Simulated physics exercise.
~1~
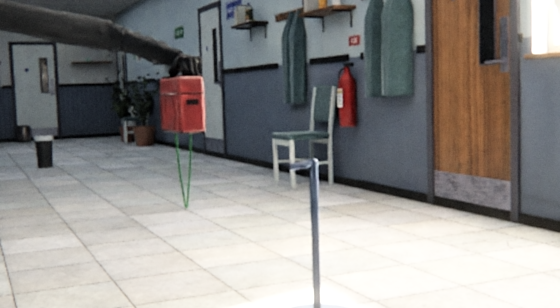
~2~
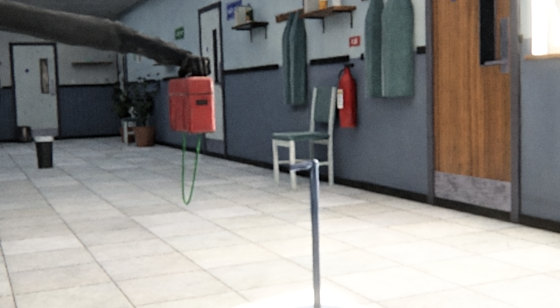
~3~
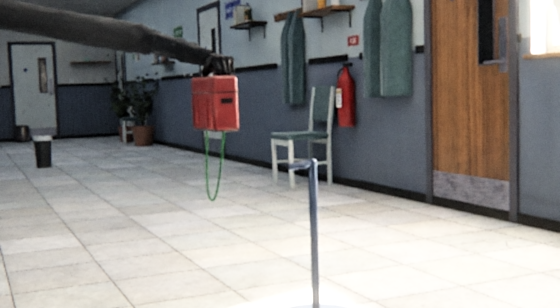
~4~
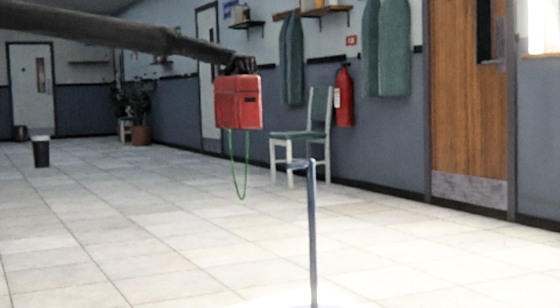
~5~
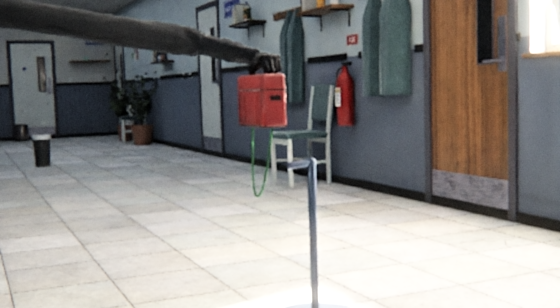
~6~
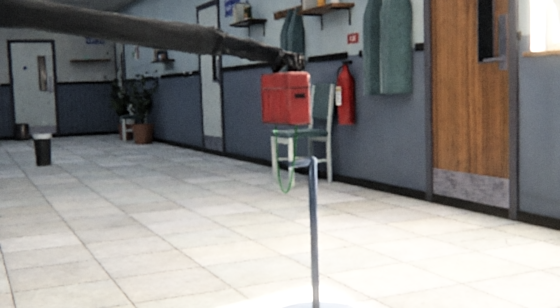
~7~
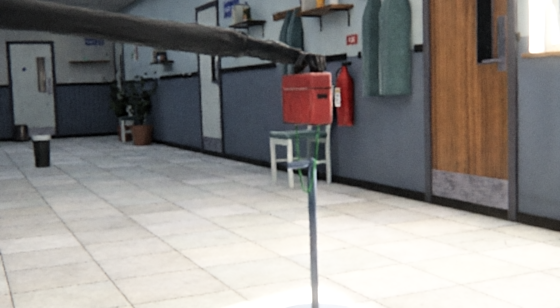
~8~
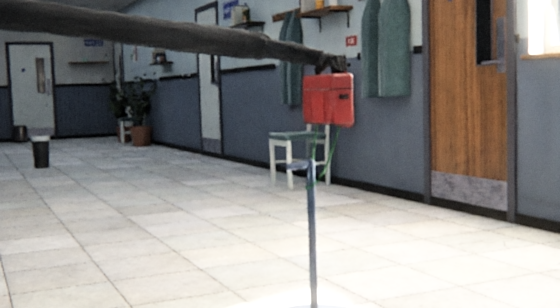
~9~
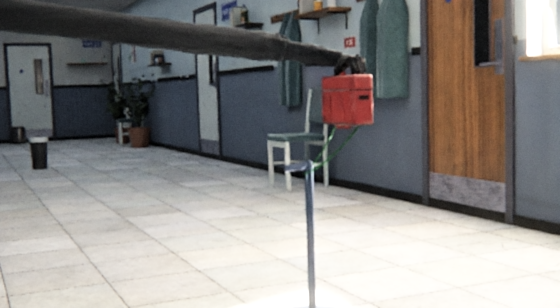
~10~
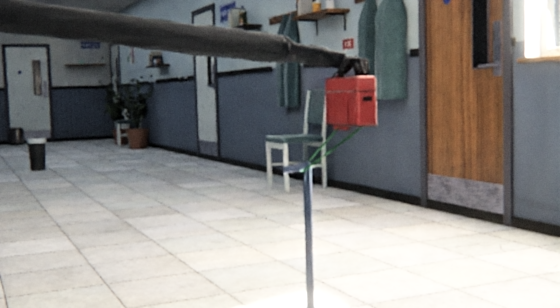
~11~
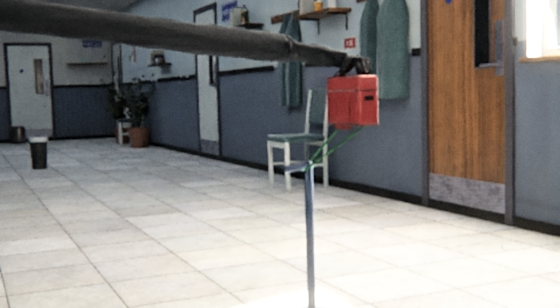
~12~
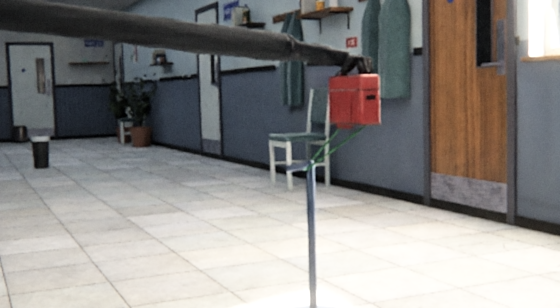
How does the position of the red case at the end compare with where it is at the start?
At the start the red case is well to the left of the post, and by the end it is just to the right of it, at nearly the same height.
A dark arm reaches in from the upper left, holding a red case with a thin green loop dangling beneath it, in a tiled corridor seen from a slightly swaying view. A slim post stands in the foreground, with a pale chair, a red fire extinguisher and a wooden door along the grey wall to the right. The arm carries the upright case rightward toward the post, the loop hanging low. The case passes above and beyond the post, but the loop catches on its top. The loop pulls tight and slanted, and the case stops just right of the post.
